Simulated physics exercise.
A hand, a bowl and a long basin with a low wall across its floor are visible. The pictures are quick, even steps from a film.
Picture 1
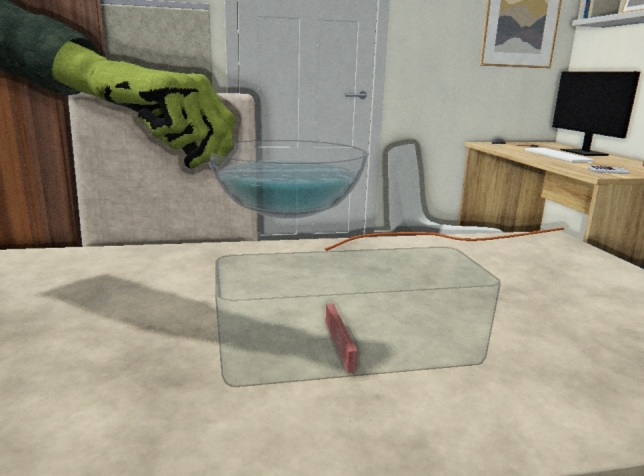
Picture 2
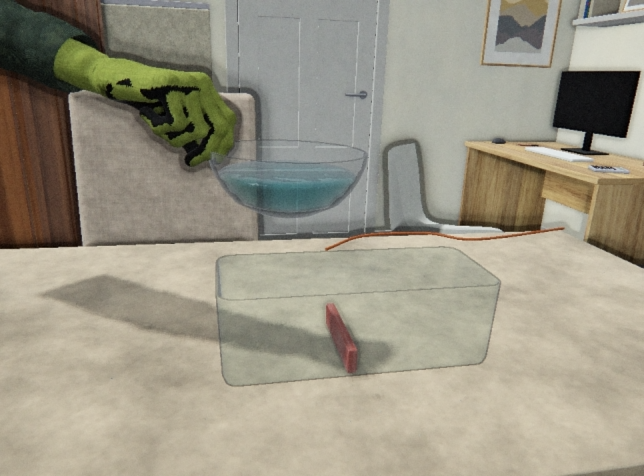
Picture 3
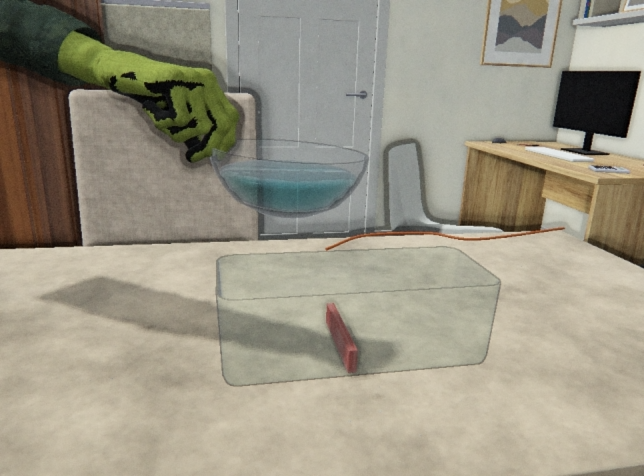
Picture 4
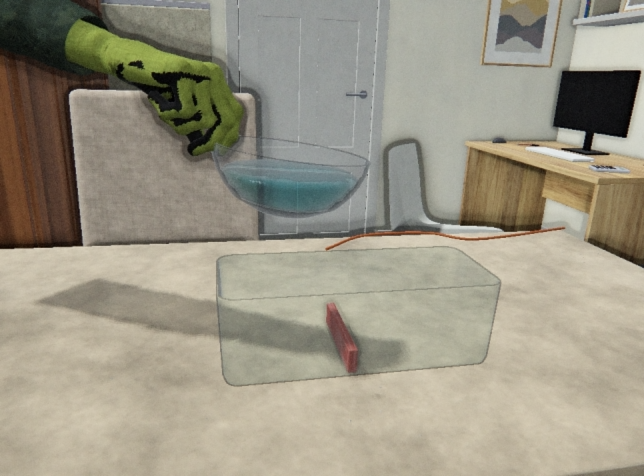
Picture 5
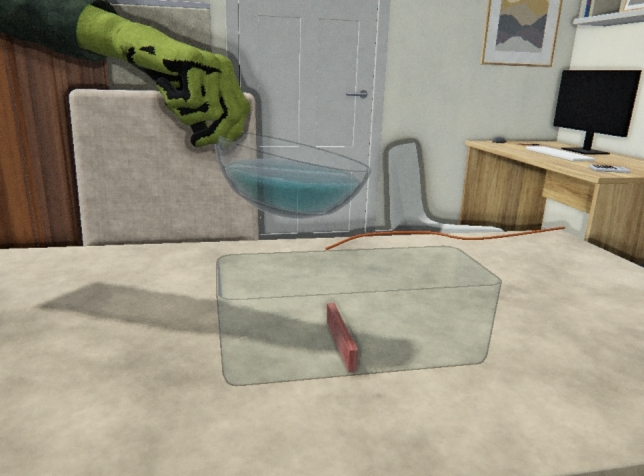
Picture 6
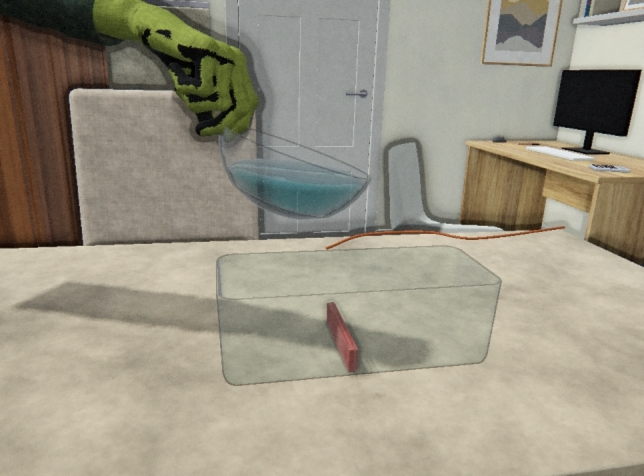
In a room with a desk and monitor, a green-gloved hand holds a glass bowl of blue liquid above a clear basin with a low red wall inside, then gradually tilts the bowl toward the right.
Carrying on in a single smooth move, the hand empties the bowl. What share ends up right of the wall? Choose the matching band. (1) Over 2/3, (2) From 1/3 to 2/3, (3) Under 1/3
1, over 2/3.
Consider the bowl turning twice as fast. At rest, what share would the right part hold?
It comes to around 65 per cent.
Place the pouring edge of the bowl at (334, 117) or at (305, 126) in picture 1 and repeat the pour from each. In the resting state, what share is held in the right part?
One after the other: 70 %, 45 %.
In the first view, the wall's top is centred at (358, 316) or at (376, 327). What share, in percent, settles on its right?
Try 1: Some 75 %; try 2: 50 %.
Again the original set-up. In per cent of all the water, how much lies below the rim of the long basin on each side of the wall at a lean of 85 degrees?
You'd find 0 per cent on the left and 55 per cent on the right.
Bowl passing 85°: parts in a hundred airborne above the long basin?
30 %.
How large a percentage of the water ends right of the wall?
That works out to roughly 80 percent.
A moment on, the bowl is tipped on its side and 15 per cent is still to pour, 0 is left of the wall and 53 right of it.
Next, the bowl is tipped right over and 0 per cent is still to pour, 19 is left of the wall and 80 right of it.
Then the bowl is tipped right over and 0 per cent is still to pour, 20 is left of the wall and 79 right of it.
Later the bowl is tipped right over and 0 per cent is still to pour, 21 is left of the wall and 78 right of it.
At rest 21 per cent lies left of the wall, 78 right of it and 1 outside.
